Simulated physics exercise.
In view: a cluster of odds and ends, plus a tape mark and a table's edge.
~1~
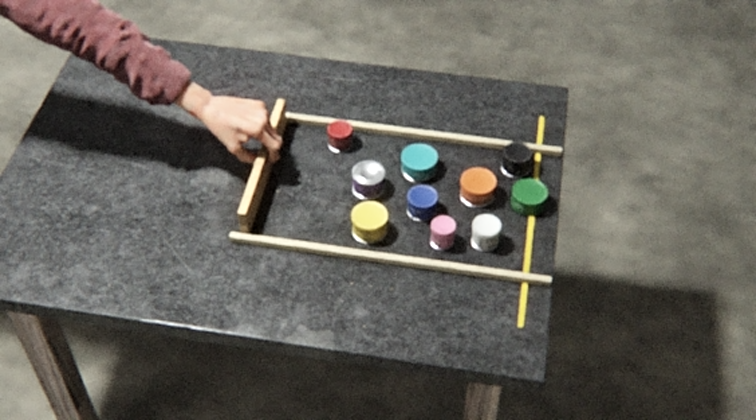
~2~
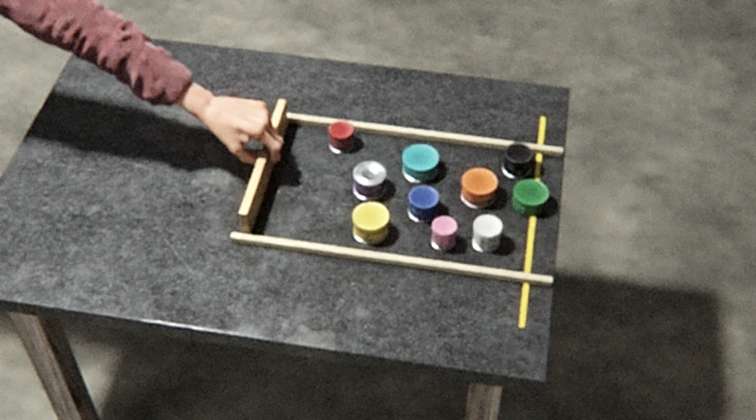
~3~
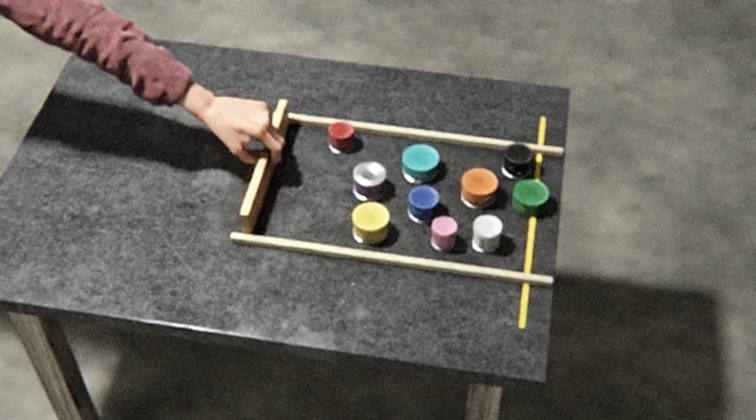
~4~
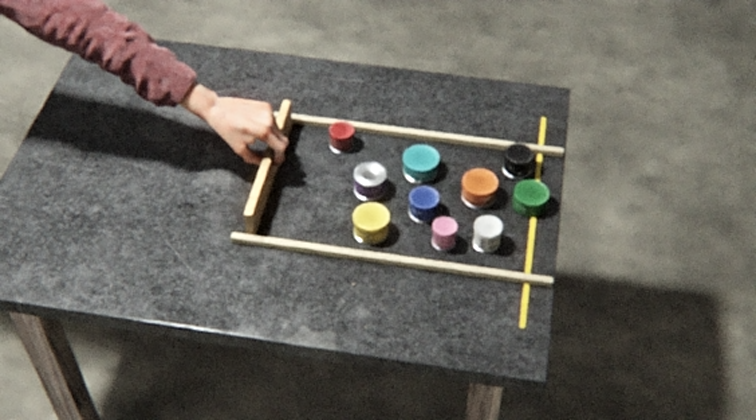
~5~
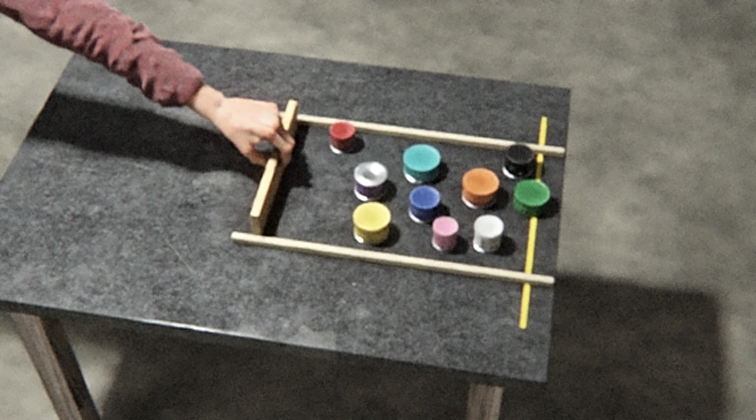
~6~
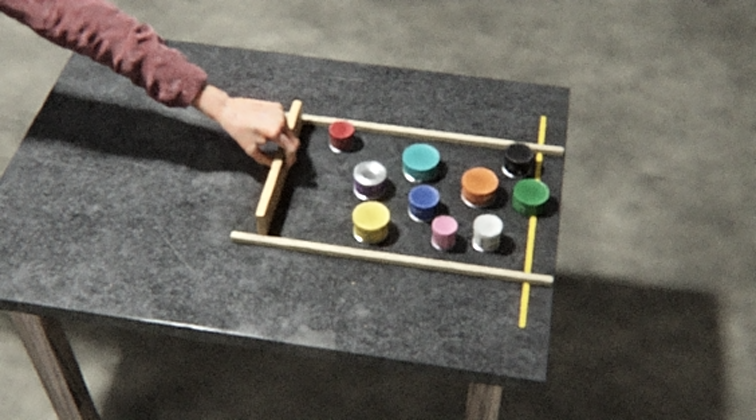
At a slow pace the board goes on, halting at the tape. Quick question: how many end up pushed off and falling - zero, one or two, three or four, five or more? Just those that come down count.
I predict more than four will slip off.
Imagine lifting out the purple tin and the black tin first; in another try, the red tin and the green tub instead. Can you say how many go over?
4 in the first case, 4 in the second.
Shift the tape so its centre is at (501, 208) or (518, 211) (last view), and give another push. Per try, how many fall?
The counts would come to 1 and 3.
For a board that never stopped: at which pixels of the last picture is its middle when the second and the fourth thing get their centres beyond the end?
First: Around (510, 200). Next: Around (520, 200).
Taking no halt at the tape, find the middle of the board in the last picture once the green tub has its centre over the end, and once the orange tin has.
The middle is at (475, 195) when it's the green tub, and at (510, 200) when it's the orange tin.
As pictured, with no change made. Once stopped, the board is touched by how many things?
5 of them.
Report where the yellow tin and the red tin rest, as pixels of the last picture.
The yellow tin stops around (548, 254); the red tin around (552, 157).
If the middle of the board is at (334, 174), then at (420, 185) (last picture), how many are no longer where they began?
Counts: 1, 6.
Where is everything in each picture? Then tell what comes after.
Green tub (529, 197); black tin (516, 160); white pot (486, 233); board (264, 165); tape (532, 213), in the first picture.
Black tin (518, 161); orange tin (479, 188), in the second picture.
White pot (487, 234); yellow tin (371, 224), in the third picture.
Green tub (531, 199); blue pot (424, 205), in the fourth picture.
Black tin (519, 161); board (276, 167), in the fifth picture.
Green tub (531, 198); black tin (518, 160); white pot (487, 234); board (281, 167); tape (534, 213), in the sixth picture.
A little later, none off yet; green tub at rest near (531, 198); black tin at rest near (518, 160); white pot at rest near (487, 234).
Next, none off yet; green tub tilted a little near (569, 205); black tin shifted a little near (532, 158); white pot shifted about its own width near (531, 236).
When it is over, the number that fall off is five or more; down, pink tin, orange tin, white pot, black tin and green tub.
